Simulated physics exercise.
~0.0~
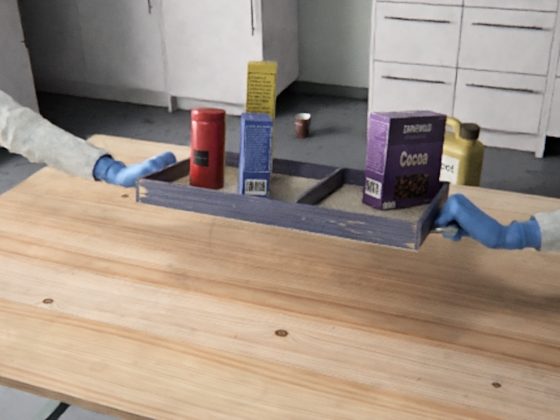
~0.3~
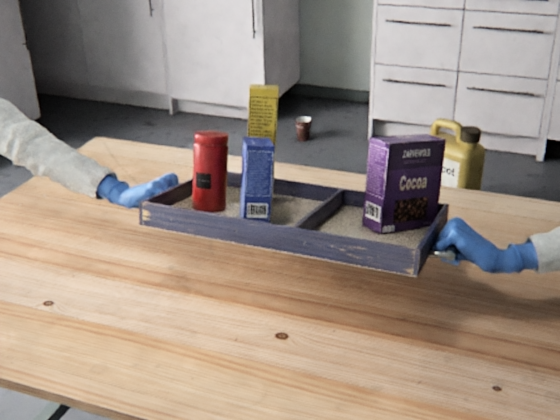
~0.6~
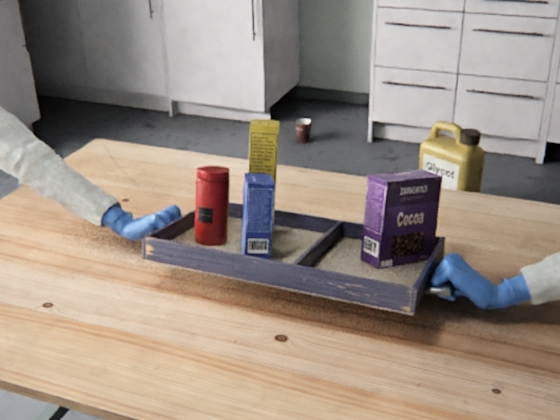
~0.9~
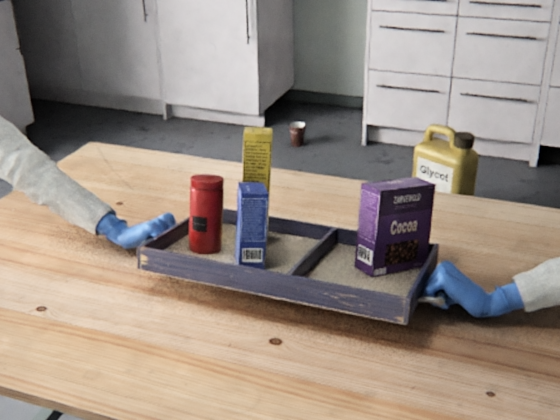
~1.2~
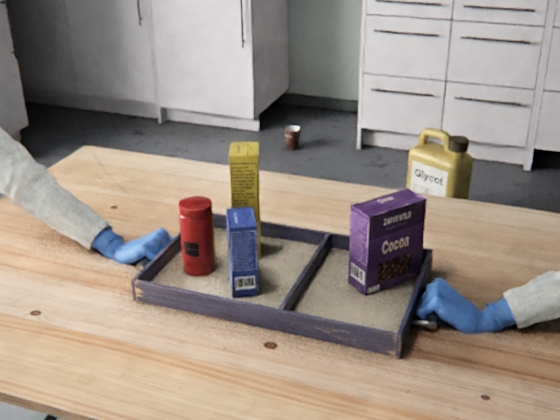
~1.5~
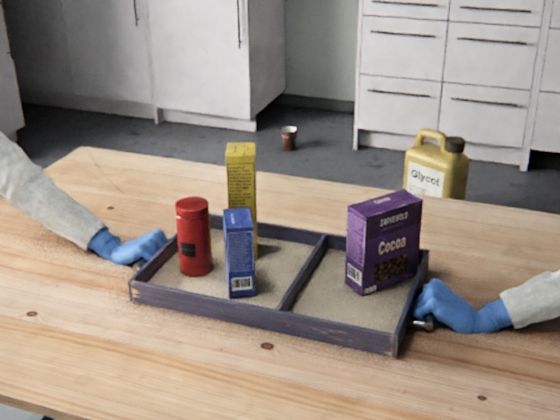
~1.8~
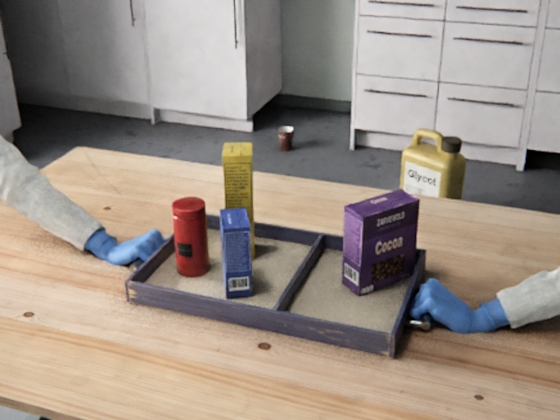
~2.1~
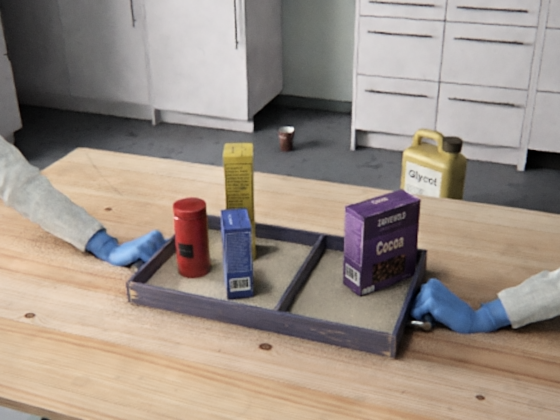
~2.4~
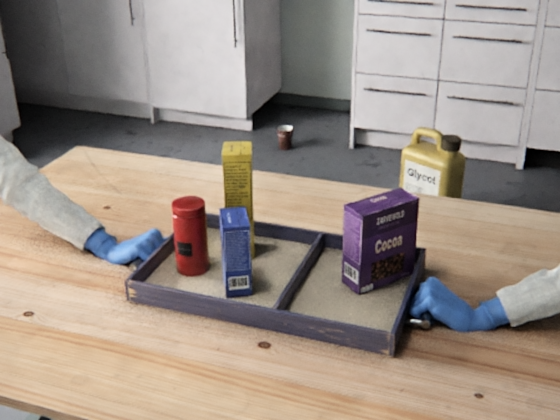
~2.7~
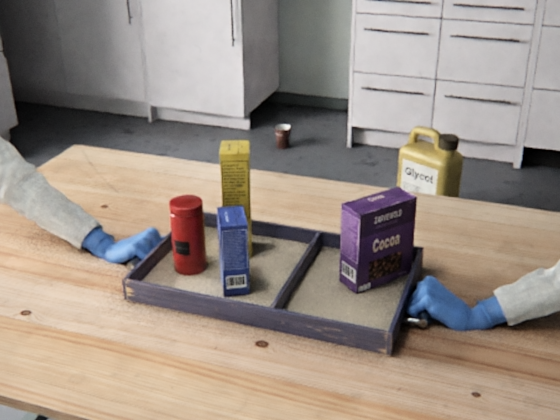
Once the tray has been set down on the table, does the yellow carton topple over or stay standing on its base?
The yellow carton stays standing on its base, upright behind the blue carton in the tray.
